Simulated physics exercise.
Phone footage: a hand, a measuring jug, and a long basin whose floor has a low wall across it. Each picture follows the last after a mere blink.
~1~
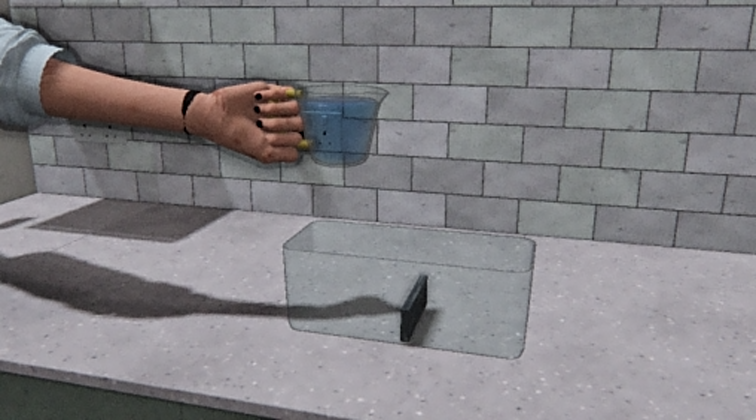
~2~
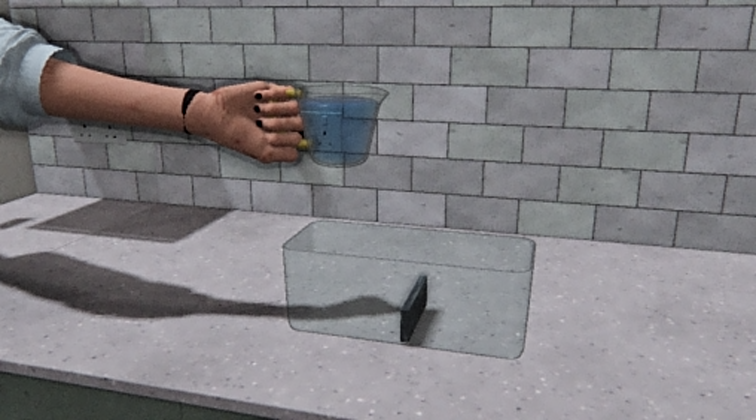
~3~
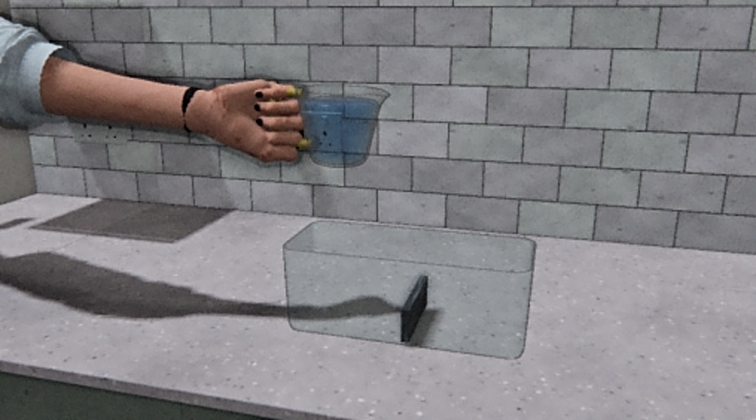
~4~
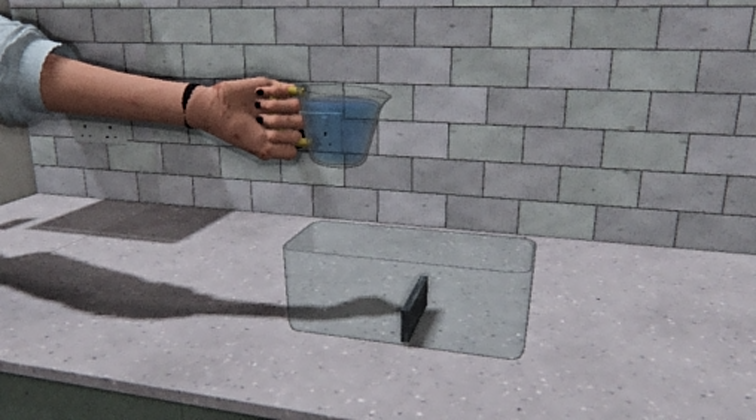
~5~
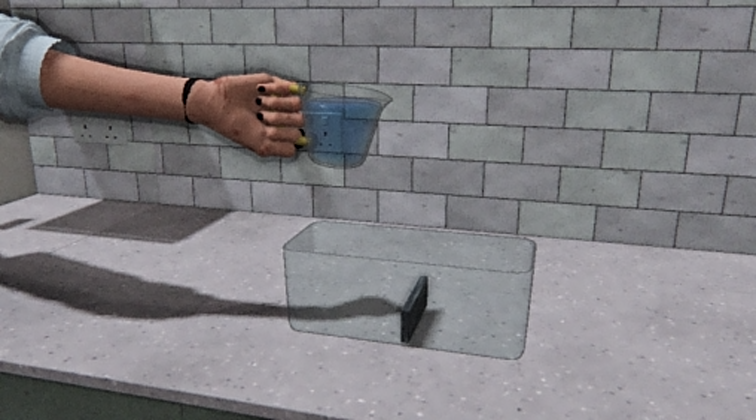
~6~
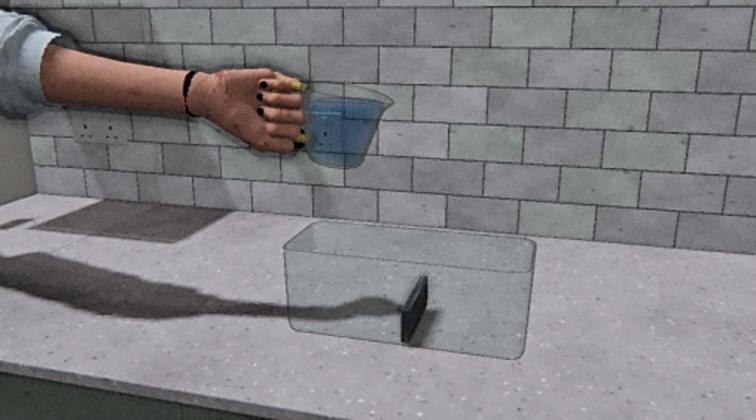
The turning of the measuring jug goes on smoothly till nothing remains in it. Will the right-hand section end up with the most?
Yes.
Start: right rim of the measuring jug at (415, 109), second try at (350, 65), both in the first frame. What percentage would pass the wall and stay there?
Roughly 95 per cent, and 30 per cent.
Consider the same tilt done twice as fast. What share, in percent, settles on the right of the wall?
Estimate: Around 90 %.
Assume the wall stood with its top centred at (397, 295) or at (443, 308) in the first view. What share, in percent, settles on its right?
Roughly 95 % and 45 %.
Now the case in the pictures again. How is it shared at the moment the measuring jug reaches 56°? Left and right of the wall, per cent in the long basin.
The left part holds 0 percent and the right part 10 percent.
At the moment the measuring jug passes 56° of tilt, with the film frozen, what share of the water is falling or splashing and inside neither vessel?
Some 20 per cent.
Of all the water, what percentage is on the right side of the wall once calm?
That share comes out near 90 percent.
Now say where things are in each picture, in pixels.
In the first picture, it leans 0°; its right rim is at (389, 93); the water meets the walls at (305, 99) and (379, 102); the long basin's rim runs from (298, 234) to (534, 257); the wall's top is at (415, 292).
In the second picture, it leans 0°; its right rim is at (389, 93); the water meets the walls at (304, 99) and (379, 102).
In the third picture, it leans 2°; its right rim is at (390, 94); the water meets the walls at (305, 99) and (379, 102).
In the fourth picture, it leans 4°; its right rim is at (391, 97); the water meets the walls at (306, 100) and (380, 103).
In the fifth picture, it leans 6°; its right rim is at (392, 99); the water meets the walls at (307, 100) and (383, 104).
In the sixth picture, it leans 10°; its right rim is at (394, 103); the water meets the walls at (309, 101) and (386, 104).
A moment on, the tilt is 56° and 72 per cent is still to pour, 0 is left of the wall and 8 right of it.
Next, the tilt is 89° and 16 per cent is still to pour, 1 is left of the wall and 65 right of it.
Then the tilt is 99° and 0 per cent is still to pour, 10 is left of the wall and 89 right of it.
Later the tilt is 99° and 0 per cent is still to pour, 10 is left of the wall and 89 right of it.
At rest 10 per cent lies left of the wall, 89 right of it and 1 outside.
